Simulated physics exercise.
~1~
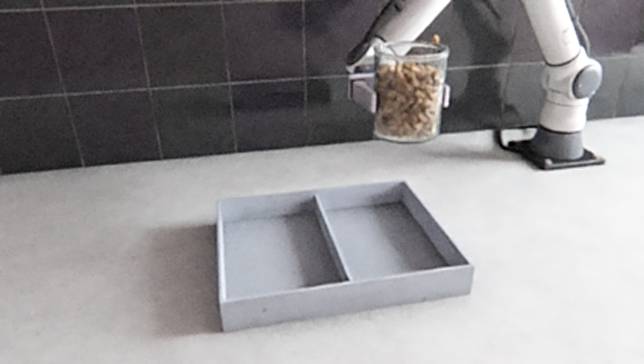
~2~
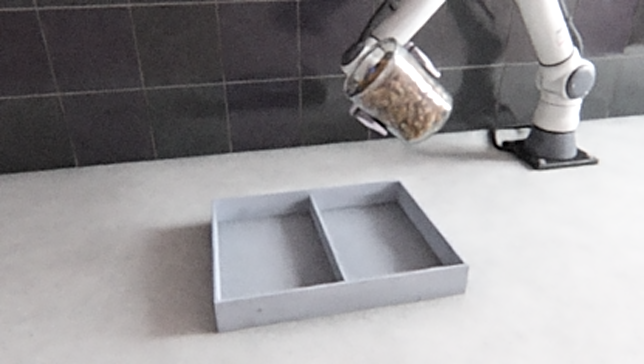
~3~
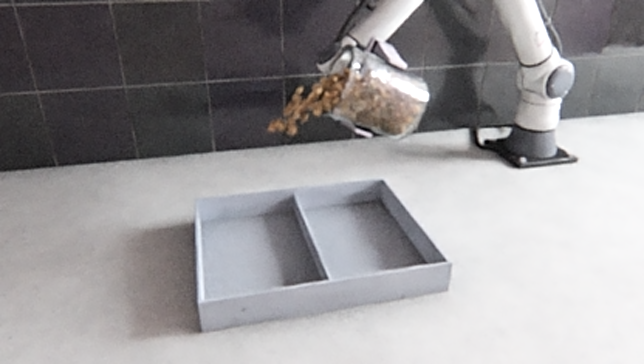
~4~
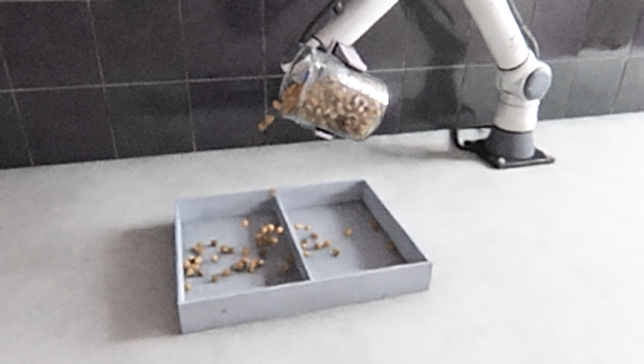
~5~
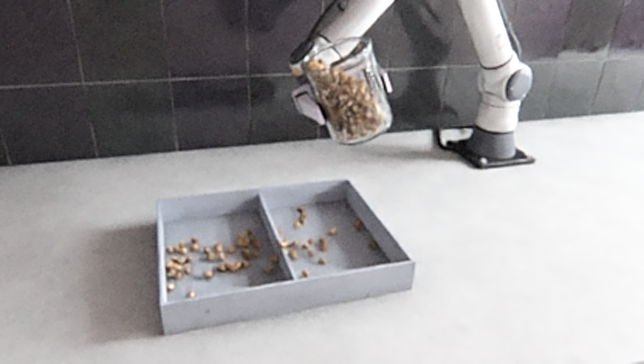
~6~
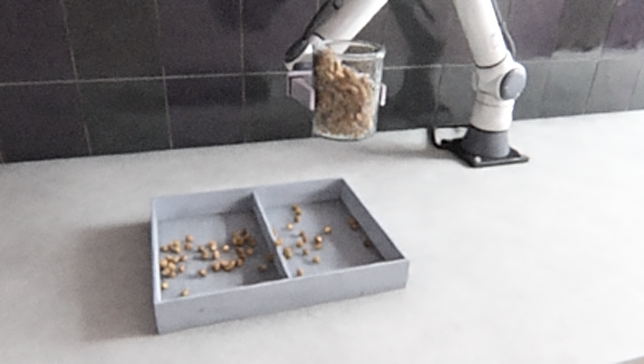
On a pale tabletop, a robot arm tips a glass of beans, scattering some across a divided grey tray, then rights it.
